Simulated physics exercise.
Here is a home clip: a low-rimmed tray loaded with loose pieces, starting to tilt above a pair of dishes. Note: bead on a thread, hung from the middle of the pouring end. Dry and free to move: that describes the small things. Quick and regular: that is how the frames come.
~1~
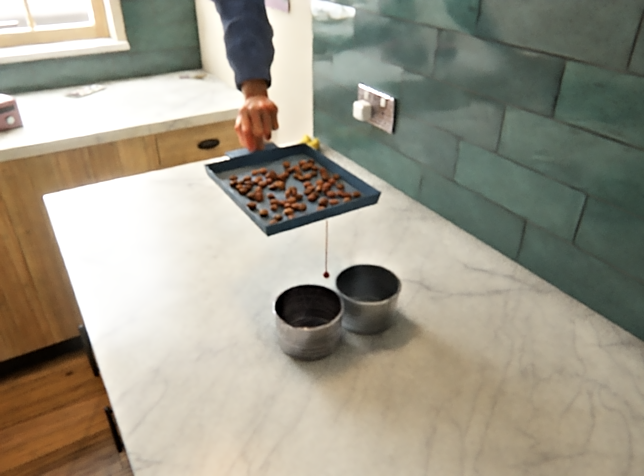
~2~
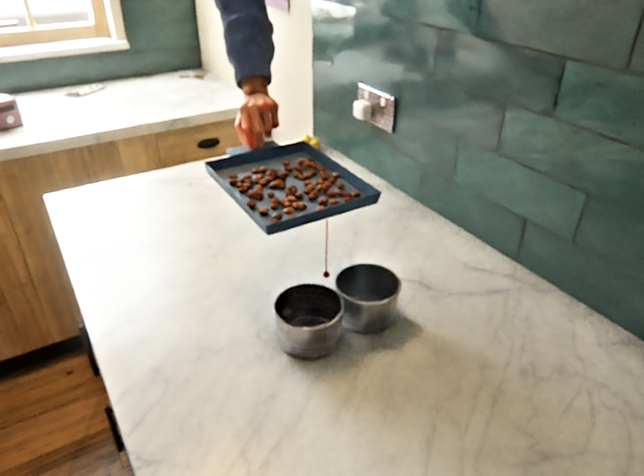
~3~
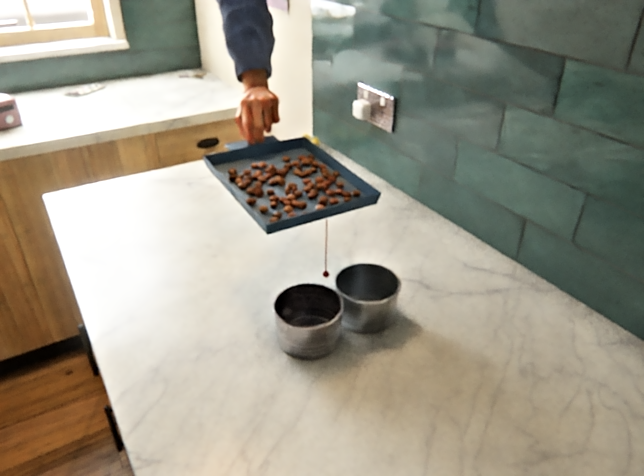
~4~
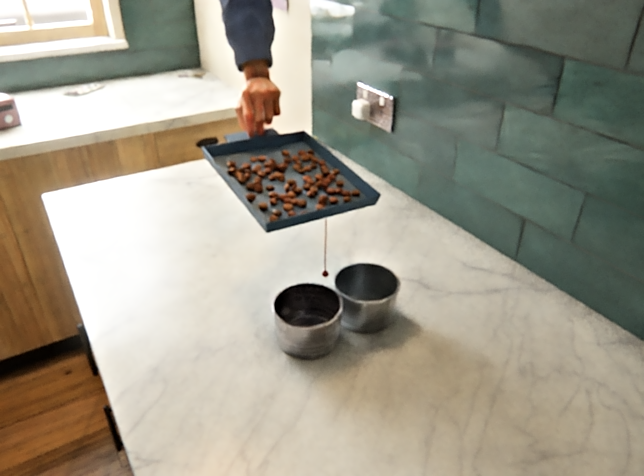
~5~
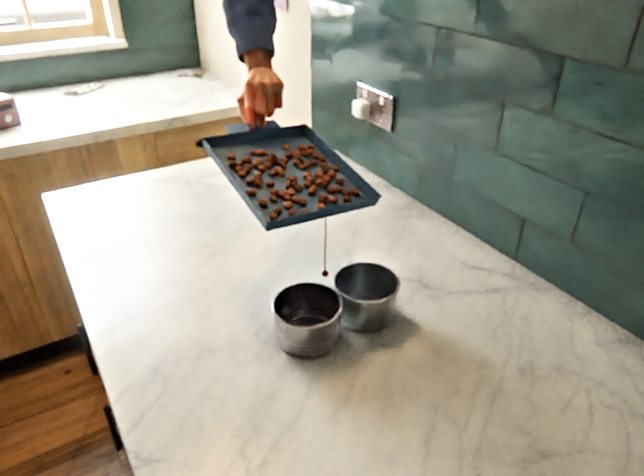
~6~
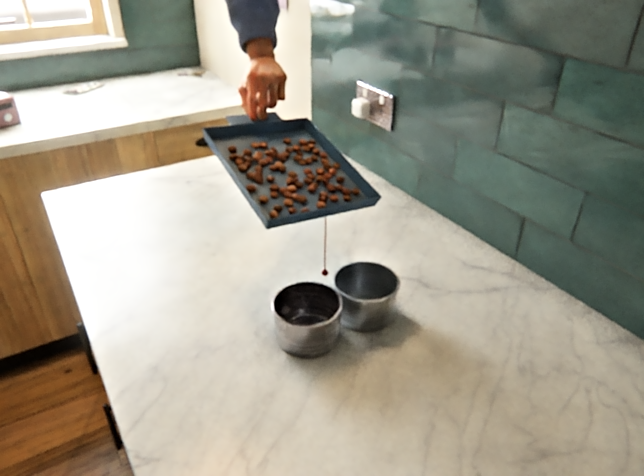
In this clip, a hand holds a dark blue tray of small brown pieces above two round metal dishes on a marble counter, then gradually raises the tray's far end, tilting it slightly while the pieces stay spread across it.
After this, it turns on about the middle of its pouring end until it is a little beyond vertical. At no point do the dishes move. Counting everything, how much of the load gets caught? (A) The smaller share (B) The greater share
B.
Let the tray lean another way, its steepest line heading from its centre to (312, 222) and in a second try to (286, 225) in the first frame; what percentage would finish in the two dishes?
80 % and 60 %, roughly.
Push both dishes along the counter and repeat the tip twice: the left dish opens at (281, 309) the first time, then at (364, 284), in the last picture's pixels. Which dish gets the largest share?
For the two places in order: The rightward one, the leftward one.
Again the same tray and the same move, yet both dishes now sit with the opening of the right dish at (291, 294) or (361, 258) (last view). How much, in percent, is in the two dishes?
First 0 per cent, second 40 per cent.
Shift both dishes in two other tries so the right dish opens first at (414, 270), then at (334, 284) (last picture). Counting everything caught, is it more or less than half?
Well, it comes to a greater portion at first and a lesser portion after that.
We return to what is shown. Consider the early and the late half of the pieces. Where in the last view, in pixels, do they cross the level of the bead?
Near (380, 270) to start, and near (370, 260) afterwards.
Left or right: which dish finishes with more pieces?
The one at right ends up fuller.
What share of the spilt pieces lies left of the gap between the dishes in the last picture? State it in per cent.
That comes to about 10 per cent of the pieces.
Just after the last frame, tray tipped steeply; almost all on the tray; just a few in the air.
A moment on, tray tipped past a quarter turn; roughly a third on the tray; roughly a quarter in the right dish; about a tenth outside both; roughly a quarter in the air.
Further on, tray tipped past a quarter turn; just a few in the left dish; the larger part in the right dish; roughly a quarter outside both.
When it is over, tray tipped past a quarter turn; just a few in the left dish; the larger part in the right dish; roughly a quarter outside both.
